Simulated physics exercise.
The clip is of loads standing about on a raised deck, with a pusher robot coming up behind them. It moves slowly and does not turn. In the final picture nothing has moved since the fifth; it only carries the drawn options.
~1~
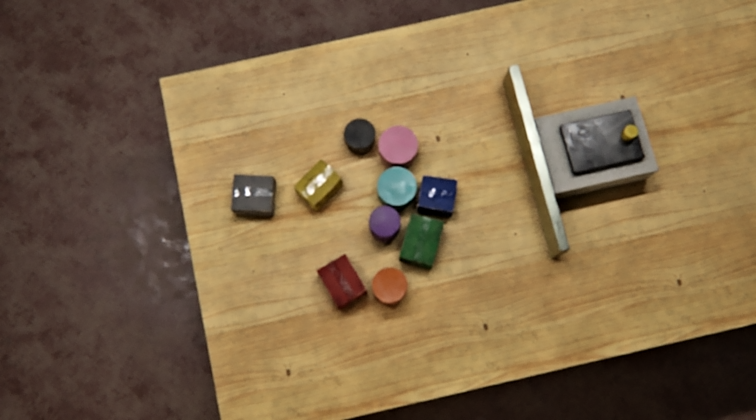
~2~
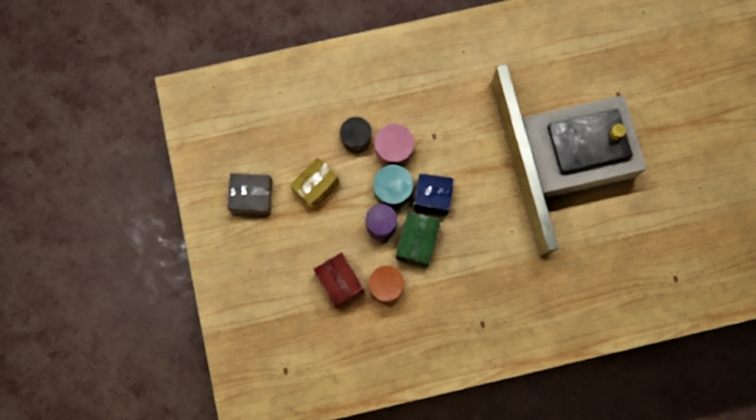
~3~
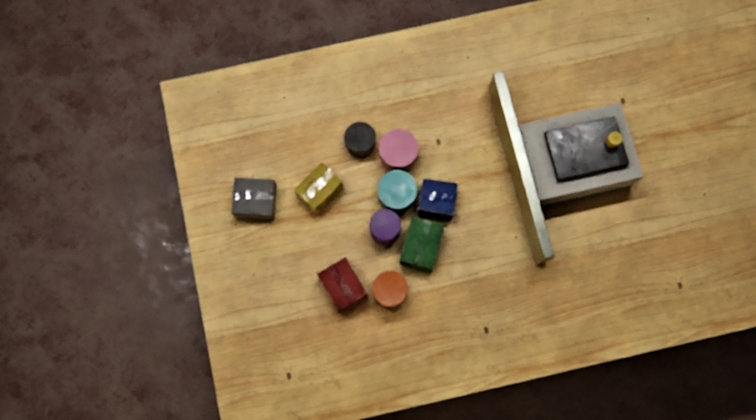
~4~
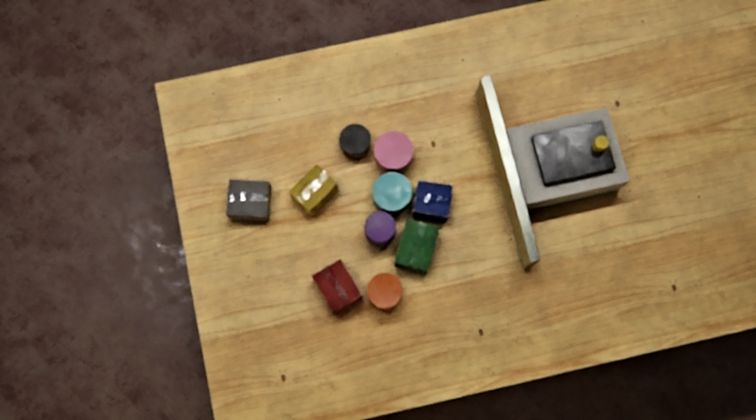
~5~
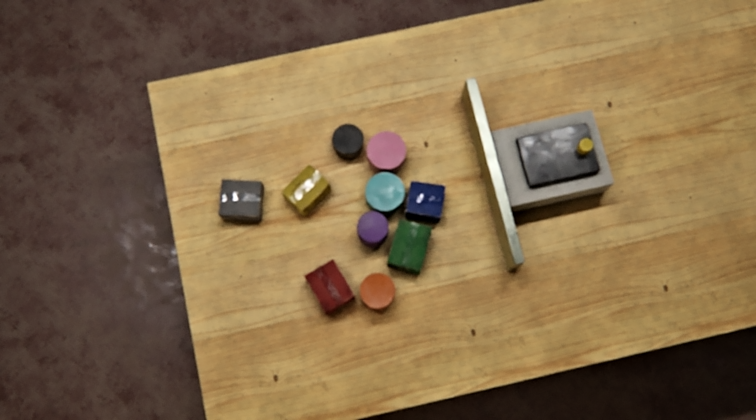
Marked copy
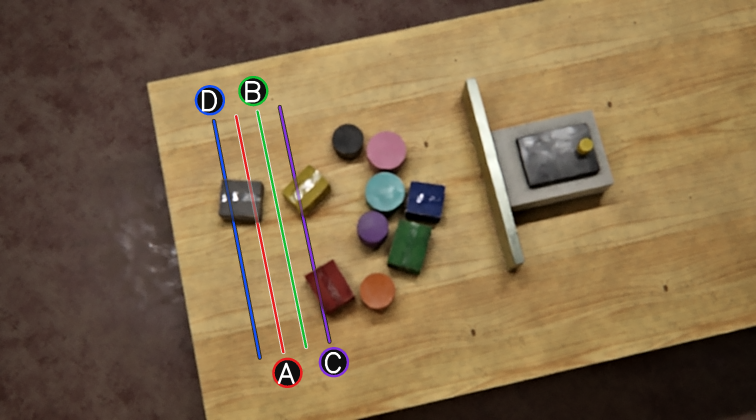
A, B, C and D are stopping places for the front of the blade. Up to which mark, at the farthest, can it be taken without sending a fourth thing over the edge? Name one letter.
It should halt at D.
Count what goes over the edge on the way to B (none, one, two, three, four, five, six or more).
In all, none.
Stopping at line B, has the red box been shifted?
Yes.
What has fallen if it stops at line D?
It is the grey parcel.
On the marked copy, A at (259, 230); B at (281, 226); C at (304, 221); D at (236, 236).
Following D. Soon after the start, robot (461, 176); black pail (340, 140); orange pail (370, 297).
Later, robot (368, 196); grey parcel (220, 208); yellow box (245, 181).
In the end, robot (294, 213); grey parcel over the edge; red box (197, 321); one fallen.
As for the rest, A is within the limit but short; B is within the limit but short; C is within the limit but short.
